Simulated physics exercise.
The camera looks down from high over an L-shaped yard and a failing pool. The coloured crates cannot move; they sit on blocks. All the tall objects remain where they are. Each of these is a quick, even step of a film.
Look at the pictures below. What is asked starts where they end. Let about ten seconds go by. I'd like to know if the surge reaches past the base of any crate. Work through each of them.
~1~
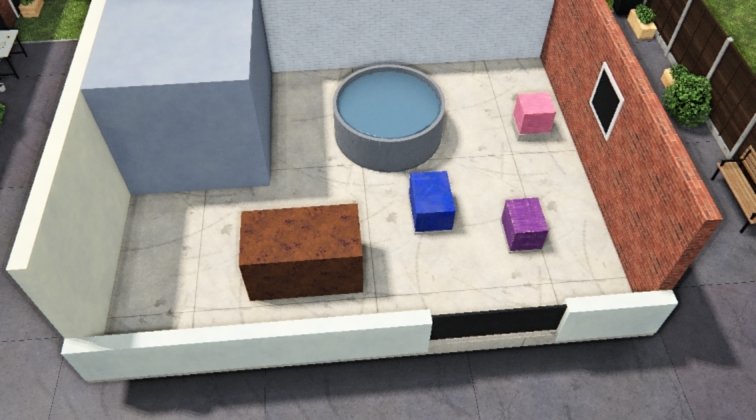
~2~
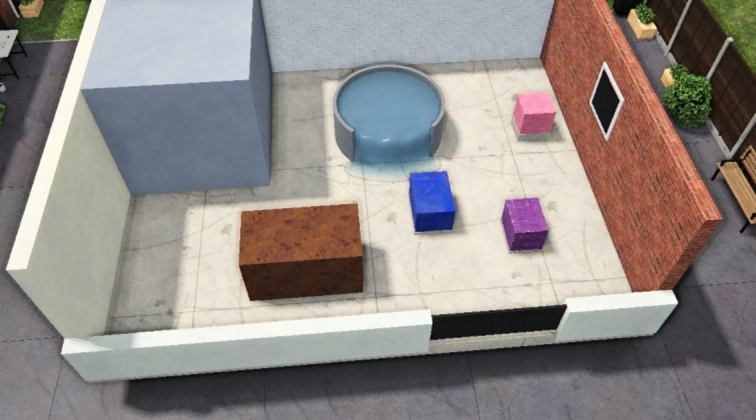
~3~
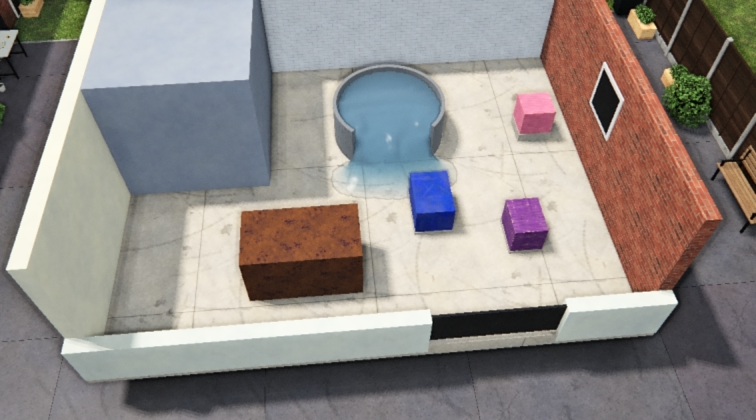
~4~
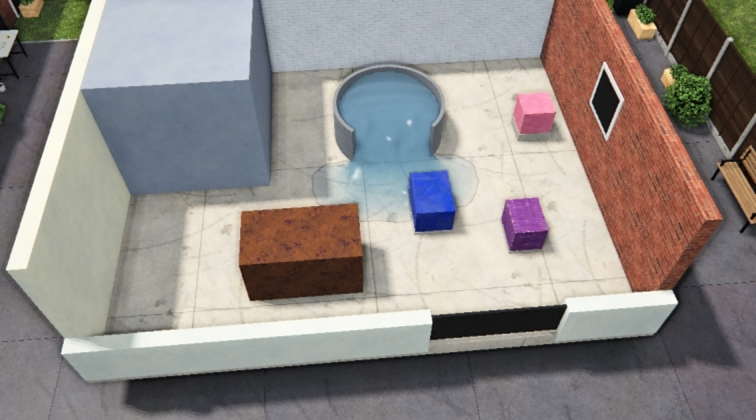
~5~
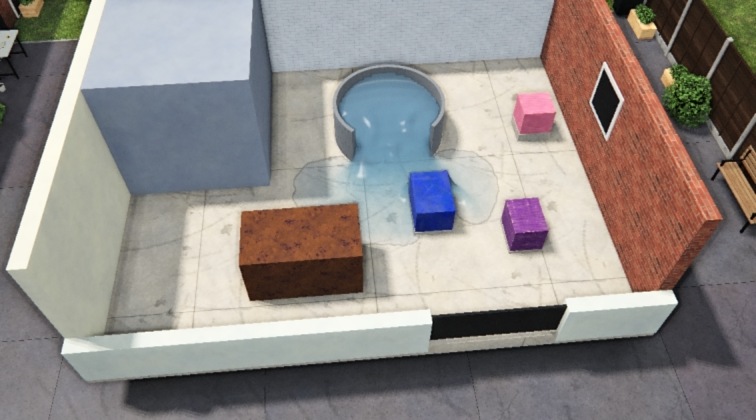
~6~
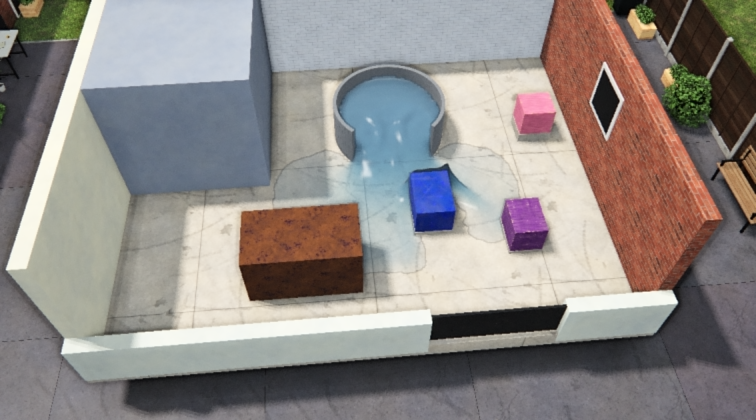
In the end purple crate: Too low, blue crate: Too low, pink crate: High enough.
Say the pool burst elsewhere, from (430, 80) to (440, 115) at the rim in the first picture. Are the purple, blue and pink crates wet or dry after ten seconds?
The purple crate is flooded, the blue crate is flooded and the pink crate is flooded.
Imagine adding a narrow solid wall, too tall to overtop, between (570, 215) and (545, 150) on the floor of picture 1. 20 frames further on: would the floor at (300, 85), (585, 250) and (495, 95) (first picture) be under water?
One after the other: No water, wet, awash.
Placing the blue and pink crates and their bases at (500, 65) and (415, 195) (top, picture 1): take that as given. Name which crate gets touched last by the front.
I'd say it is the blue one.
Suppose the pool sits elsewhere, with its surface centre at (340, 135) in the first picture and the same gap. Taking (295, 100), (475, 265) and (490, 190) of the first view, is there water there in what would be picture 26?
First unwetted; next drenched; last unwetted.
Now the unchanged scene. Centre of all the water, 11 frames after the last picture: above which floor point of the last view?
Close to (397, 197), I reckon.
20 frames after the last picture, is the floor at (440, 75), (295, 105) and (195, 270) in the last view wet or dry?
First spared, second spared, third inundated.
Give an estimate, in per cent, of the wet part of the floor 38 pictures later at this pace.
I'd guess some 85 per cent.
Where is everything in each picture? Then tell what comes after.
In the first frame, the round pool at (389, 104) is whole and still.
In the second frame, water pours out at (394, 161) and has run to (350, 164).
In the third frame, water pours out at (394, 162) and has run to (452, 181).
In the fourth frame, water pours out at (394, 163) and has run to (470, 194).
In the fifth frame, the front is at (485, 214), out from the gap at (394, 164).
In the sixth frame, the front is at a hidden place, out from the gap at (394, 163).
A moment on, water covers 30 % of the floor; the purple crate water round its plinth, the blue crate water round its plinth, the pink crate not reached.
Next, water covers 50 % of the floor; the purple crate water round its plinth, the blue crate water round its plinth, the pink crate water round its plinth.
Then, water covers 75 % of the floor; the purple crate water round its plinth, the blue crate water round its plinth, the pink crate water round its plinth.
Later, water covers 85 % of the floor; the purple crate water round its plinth, the blue crate water round its plinth, the pink crate water round its plinth.
In the end, water covers 100 % of the floor; the purple crate was topped, the blue crate was topped, the pink crate stayed above the water.
